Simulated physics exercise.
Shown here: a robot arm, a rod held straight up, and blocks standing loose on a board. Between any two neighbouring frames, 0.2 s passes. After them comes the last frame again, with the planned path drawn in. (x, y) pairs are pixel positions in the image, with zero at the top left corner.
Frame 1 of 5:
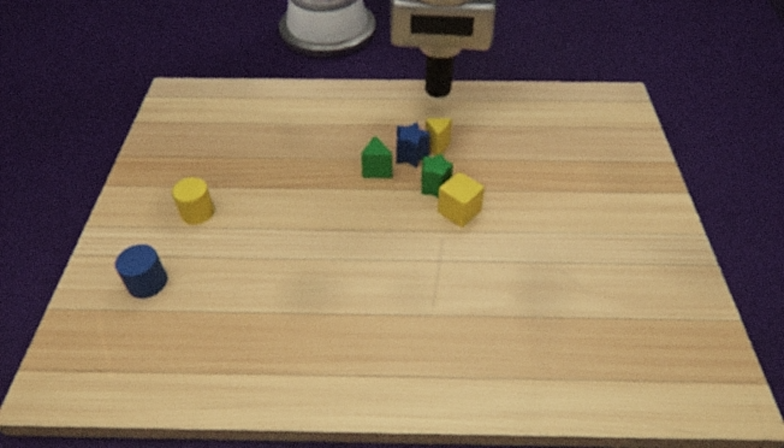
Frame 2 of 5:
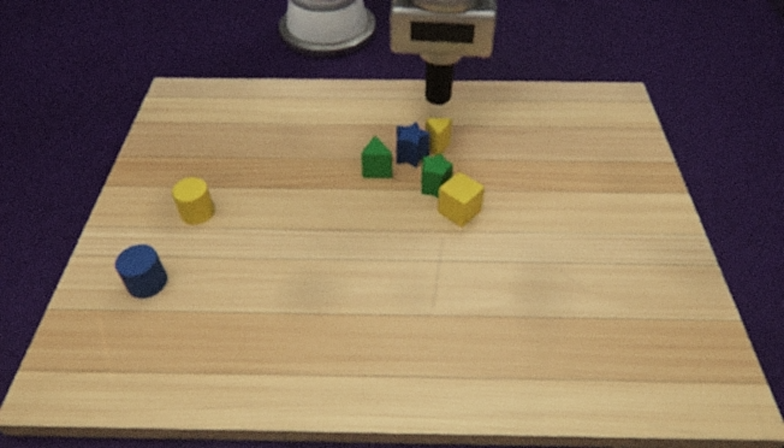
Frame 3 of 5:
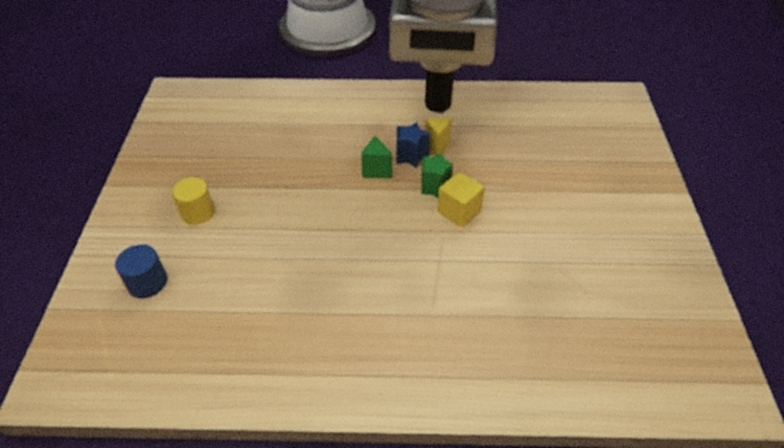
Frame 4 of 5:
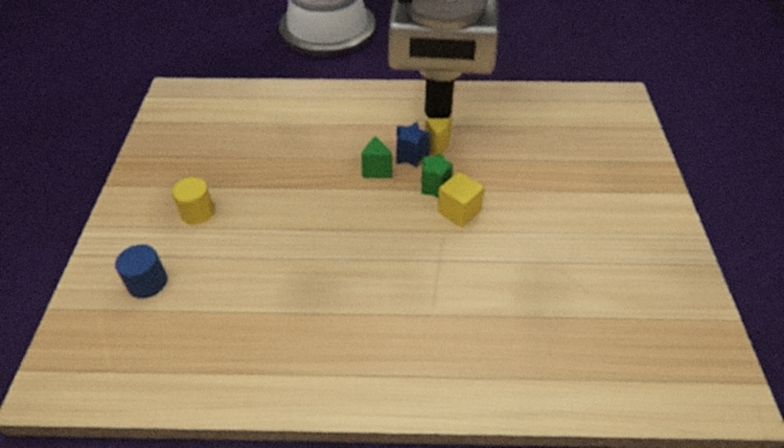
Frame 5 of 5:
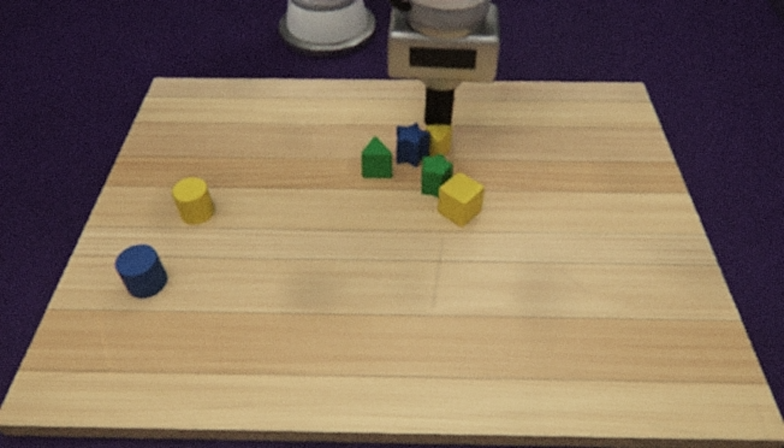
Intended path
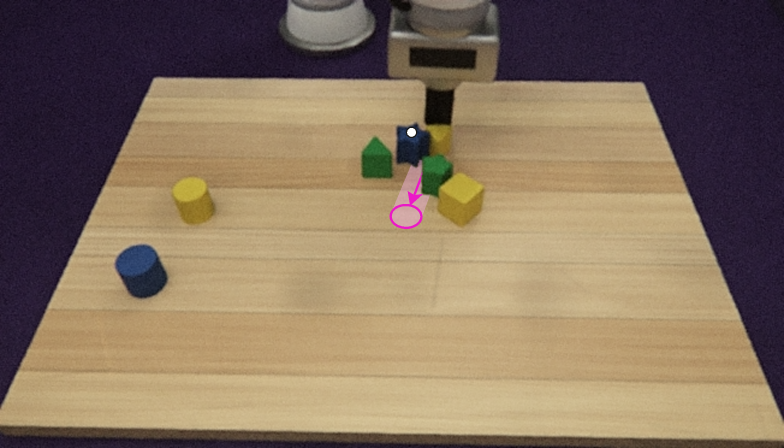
A robot arm holding a dark upright rod starts at the far edge of a wooden board and moves slowly toward the viewer. The rod closes in on the yellow triangular block behind a loose cluster of blue, green and yellow pieces, which barely shift, while two cylinders at left stay still.
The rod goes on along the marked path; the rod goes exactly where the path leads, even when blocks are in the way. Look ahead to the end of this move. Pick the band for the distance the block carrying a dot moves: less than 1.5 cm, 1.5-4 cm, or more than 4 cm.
Distance: 1.5 to 4 cm.
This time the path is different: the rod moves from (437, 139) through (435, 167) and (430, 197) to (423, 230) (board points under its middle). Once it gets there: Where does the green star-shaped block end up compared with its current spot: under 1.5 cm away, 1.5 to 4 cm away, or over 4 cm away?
Its final spot will lie more than 4 cm from the current one.
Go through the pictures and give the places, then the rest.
Tip of the rod at (438, 91), middles of tops, blue star-shaped block at (412, 132), green star-shaped block at (437, 163), yellow triangular piece at (439, 123), yellow four-sided block at (462, 187), in the first picture.
Rod at (438, 98), nothing pushed, in the second picture.
Rod at (438, 106), nothing pushed, in the third picture.
Rod at (438, 114), nothing pushed, in the fourth picture.
Rod at (438, 123), blue star-shaped block at (412, 132), green star-shaped block at (437, 163), yellow triangular piece at (439, 130), yellow four-sided block at (462, 187), in the fifth picture.
The line goes from (437, 139) to (406, 216); the dot is on the blue star-shaped block.
The first path, step by step. One third of the way, rod at (428, 147); blue star-shaped block at (401, 141), turned 30° clockwise; green star-shaped block at (439, 173), turned 35° clockwise; yellow triangular piece at (437, 156), turned 40° anticlockwise; yellow four-sided block at (465, 191).
Two thirds of the way, rod at (417, 172); blue star-shaped block at (397, 150), turned 75° clockwise; green star-shaped block at (436, 184), turned 25° clockwise; yellow triangular piece at (445, 167), turned 60° anticlockwise; yellow four-sided block at (468, 196), turned 15° anticlockwise.
At the end, rod at (406, 200); blue star-shaped block at (397, 150), turned 75° clockwise; green star-shaped block at (435, 201), turned 45° anticlockwise; yellow triangular piece at (445, 167), turned 65° anticlockwise; yellow four-sided block at (472, 198), turned 20° anticlockwise.
